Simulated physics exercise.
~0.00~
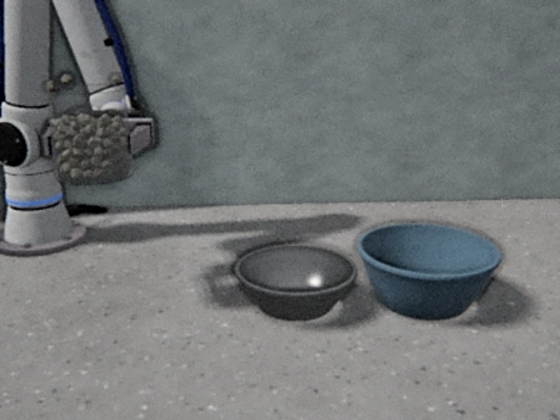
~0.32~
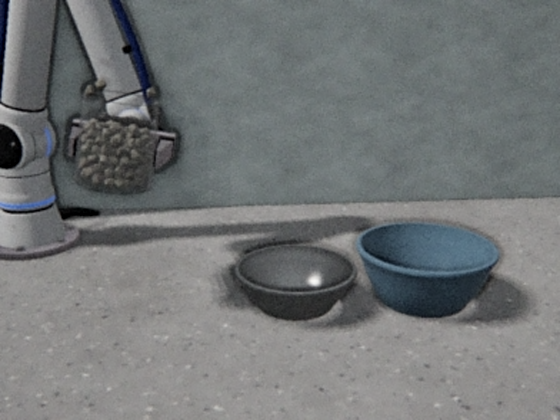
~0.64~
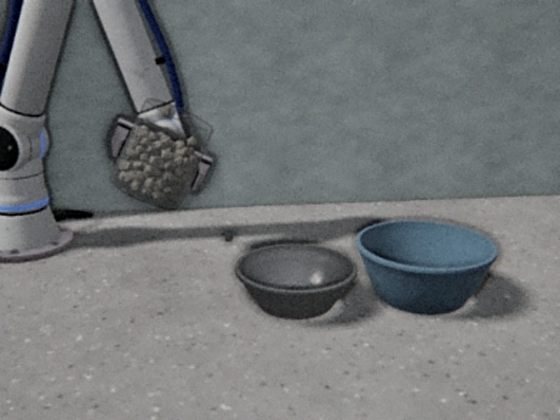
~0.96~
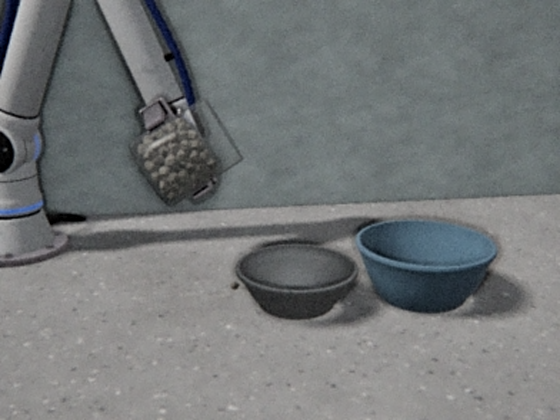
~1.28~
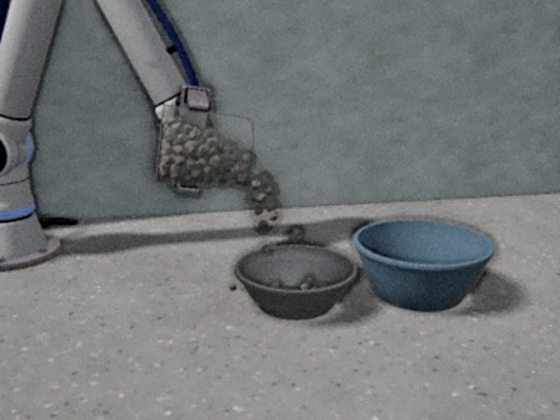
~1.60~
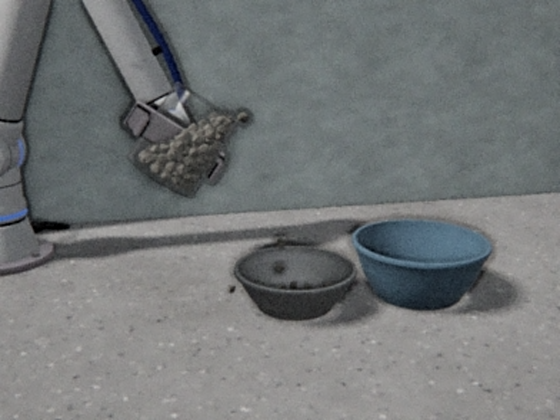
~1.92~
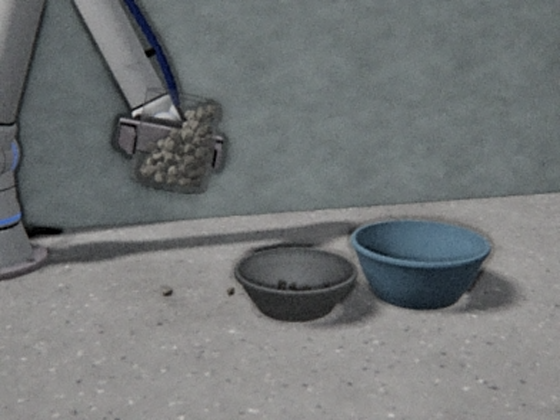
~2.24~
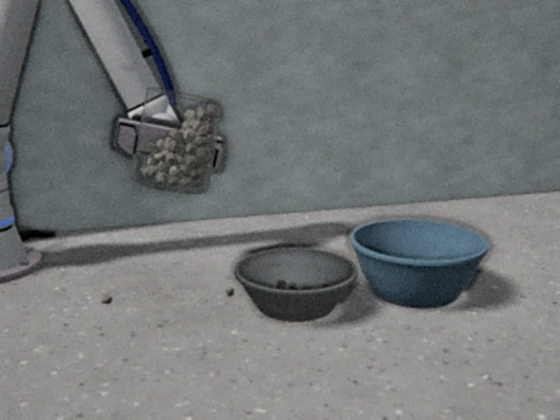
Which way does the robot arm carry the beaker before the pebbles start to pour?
The arm carries the beaker to the right, towards the bowls.
